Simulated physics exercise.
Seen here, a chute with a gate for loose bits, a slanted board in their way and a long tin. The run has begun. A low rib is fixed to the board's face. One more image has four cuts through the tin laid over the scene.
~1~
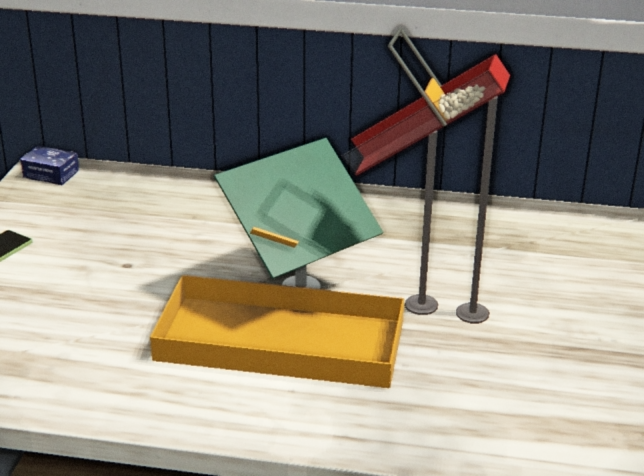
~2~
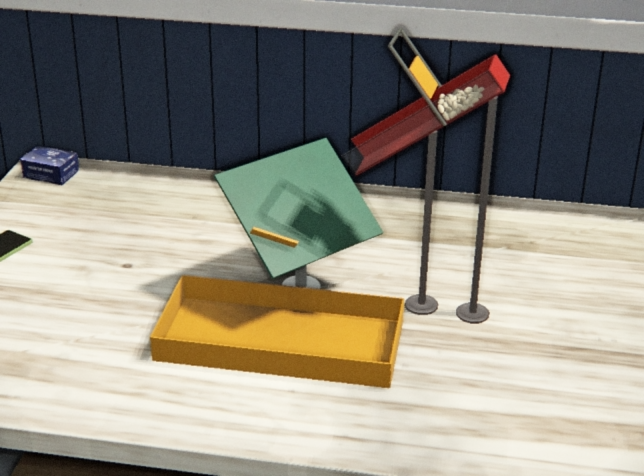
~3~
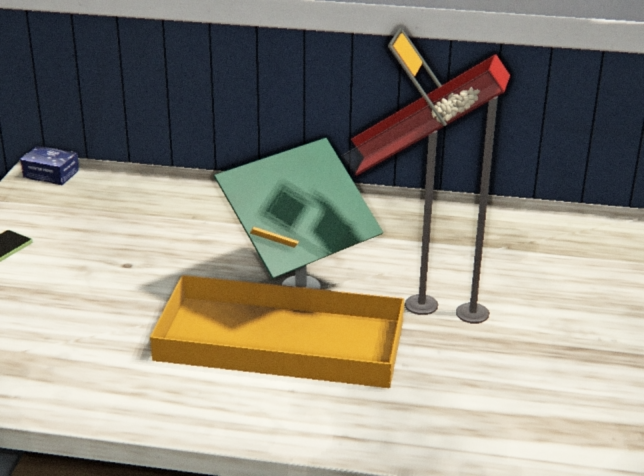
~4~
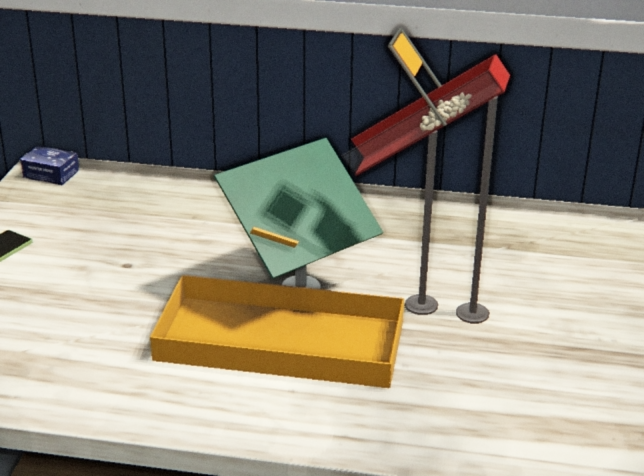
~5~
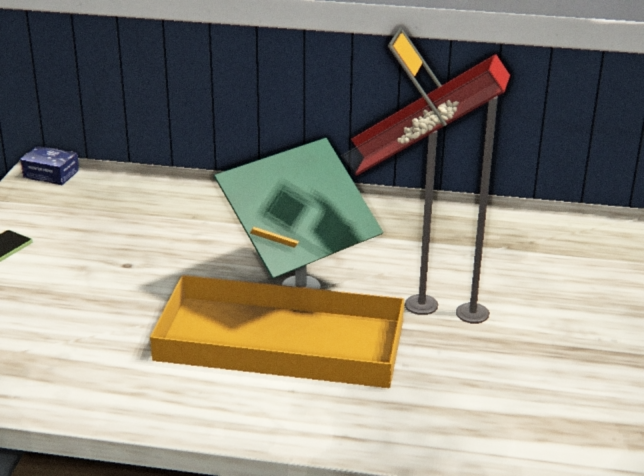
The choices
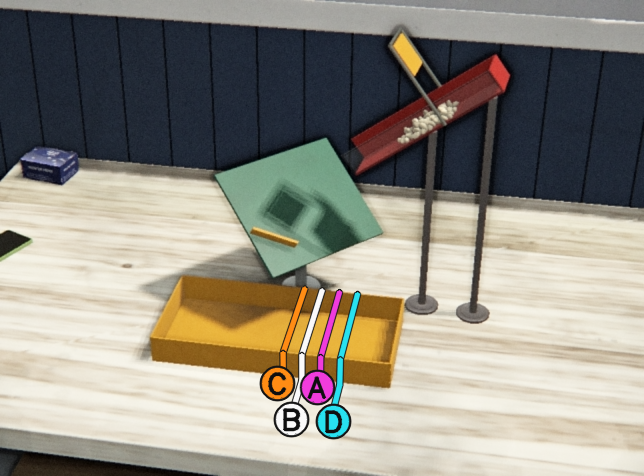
White beans sit behind a yellow gate in a sloping red chute at the upper right, until the gate slides up its frame and the beans slide down and leftward along the chute, spreading out. Below stand a tilted green board with a small orange rib and, in front, a long, empty yellow-orange tin. The unmoving camera looks down on a pale, wood-grained tabletop against dark blue panelling, with a small blue box at left.
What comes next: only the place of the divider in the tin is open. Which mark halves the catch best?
The best line is A.
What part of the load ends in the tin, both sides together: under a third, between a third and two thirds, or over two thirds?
About that: Over two thirds.
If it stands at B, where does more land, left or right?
More lands on the right.
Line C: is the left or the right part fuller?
Right.
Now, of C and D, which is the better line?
That is line D.
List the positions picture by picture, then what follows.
In the first picture, load behind the gate at (457, 102), white beans; lip of the chute at (360, 166), sloping fairly steeply.
In the second picture, middle of the board at (301, 204), tilted fairly steeply; middle of its low edge at (331, 254); of its high edge at (272, 156).
In the third picture, front corners of the tin at (151, 337) and (391, 364), empty; front of the load at (442, 112).
In the fourth picture, middle of the load at (441, 107); its front at (422, 126), about a quarter of the way to the lip; rib from (253, 228) to (298, 243).
In the fifth picture, middle of the load at (427, 117); its front at (400, 140), about half of the way to the lip.
On the marked copy, line A crosses the front rim at (320, 356); line B crosses the front rim at (302, 354); line C crosses the front rim at (283, 352); line D crosses the front rim at (340, 358).
If A is chosen, of what is caught, about a third on the left of the divider, about two thirds on the right.
If B is chosen, of what is caught, a small part on the left of the divider, nearly all on the right.
If C is chosen, of what is caught, a stray few on the left of the divider, nearly all on the right.
If D is chosen, of what is caught, most on the left of the divider, about a quarter on the right.
